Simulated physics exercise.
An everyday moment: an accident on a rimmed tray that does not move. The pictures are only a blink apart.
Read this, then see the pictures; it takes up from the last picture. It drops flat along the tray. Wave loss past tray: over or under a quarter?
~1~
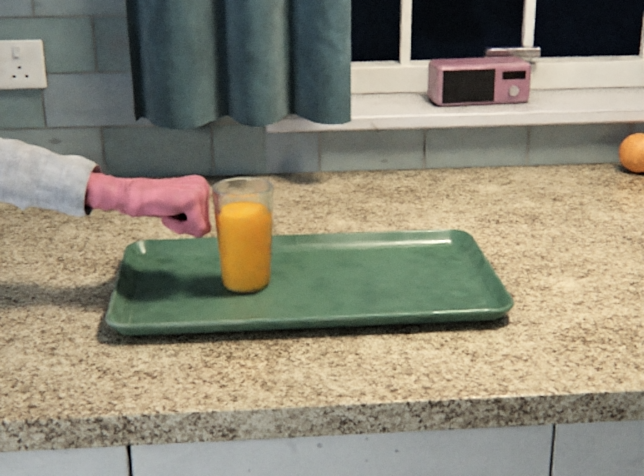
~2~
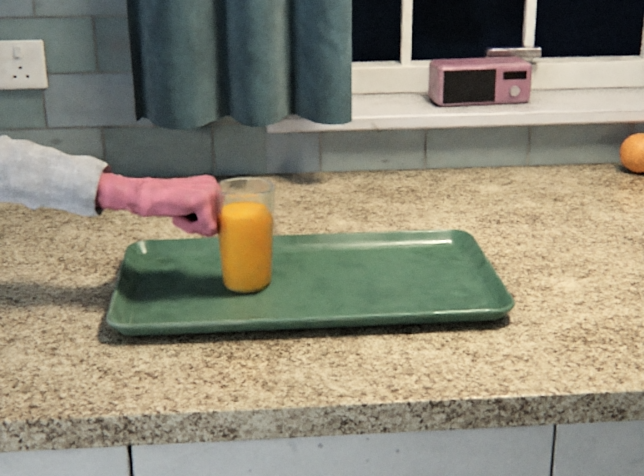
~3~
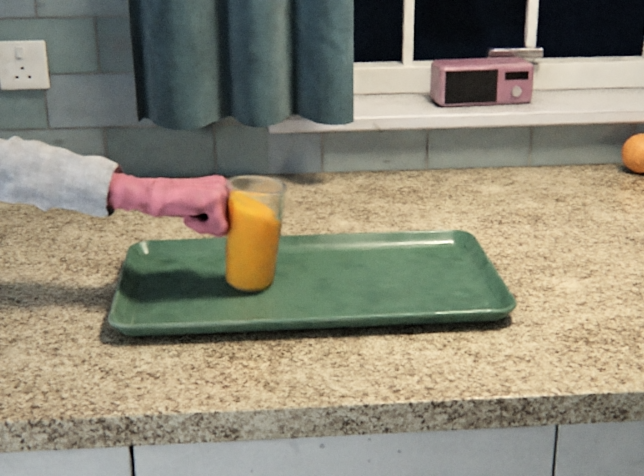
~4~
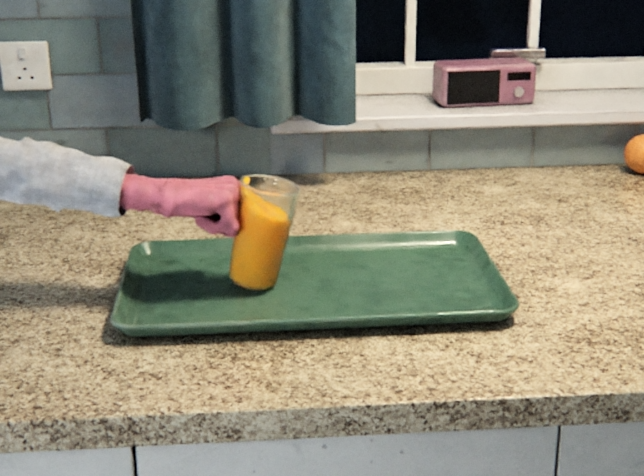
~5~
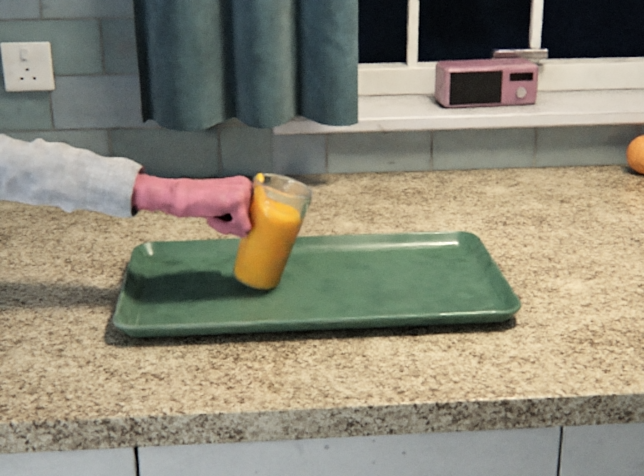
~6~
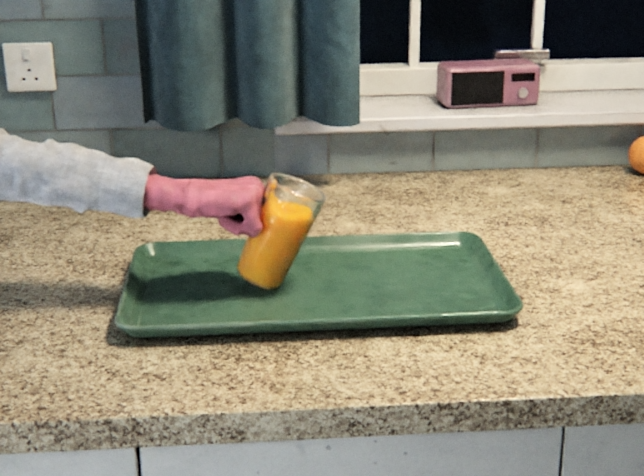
Well, under three quarters remains on the tray afterwards.
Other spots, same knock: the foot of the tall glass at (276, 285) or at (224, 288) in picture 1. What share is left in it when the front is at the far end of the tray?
Well, roughly 70 percent for the first position, and roughly 60 percent for the other.
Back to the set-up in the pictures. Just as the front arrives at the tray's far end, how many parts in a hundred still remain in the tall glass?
Roughly 70 percent is still in the tall glass.
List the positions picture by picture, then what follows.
Tilt 0°; right rim (271, 187); surface from (218, 208) to (269, 207); the tray's far rim is at (490, 266); the tray is clear ahead, in the first frame.
Tilt 0°; right rim (273, 187); surface from (219, 208) to (270, 207), in the second frame.
Tilt 6°; right rim (285, 188); surface from (229, 189) to (277, 210), in the third frame.
Tilt 12°; right rim (298, 190); surface from (243, 179) to (289, 213), in the fourth frame.
Tilt 18°; right rim (311, 194); surface from (250, 209) to (301, 210), in the fifth frame.
Tilt 24°; right rim (324, 198); surface from (257, 218) to (315, 209), in the sixth frame.
A moment on, the tall glass is falling and 99 per cent is in the glass, 0 on the tray and 1 above or beyond its rim.
Next, the tall glass lies on its side and 68 per cent is in the glass, 14 on the tray and 18 above or beyond its rim.
Then the tall glass lies on its side and 38 per cent is in the glass, 41 on the tray and 21 above or beyond its rim.
Later the tall glass lies on its side and 21 per cent is in the glass, 35 on the tray and 44 above or beyond its rim.
At rest 57 per cent is held by tray and glass, 43 is off the tray.
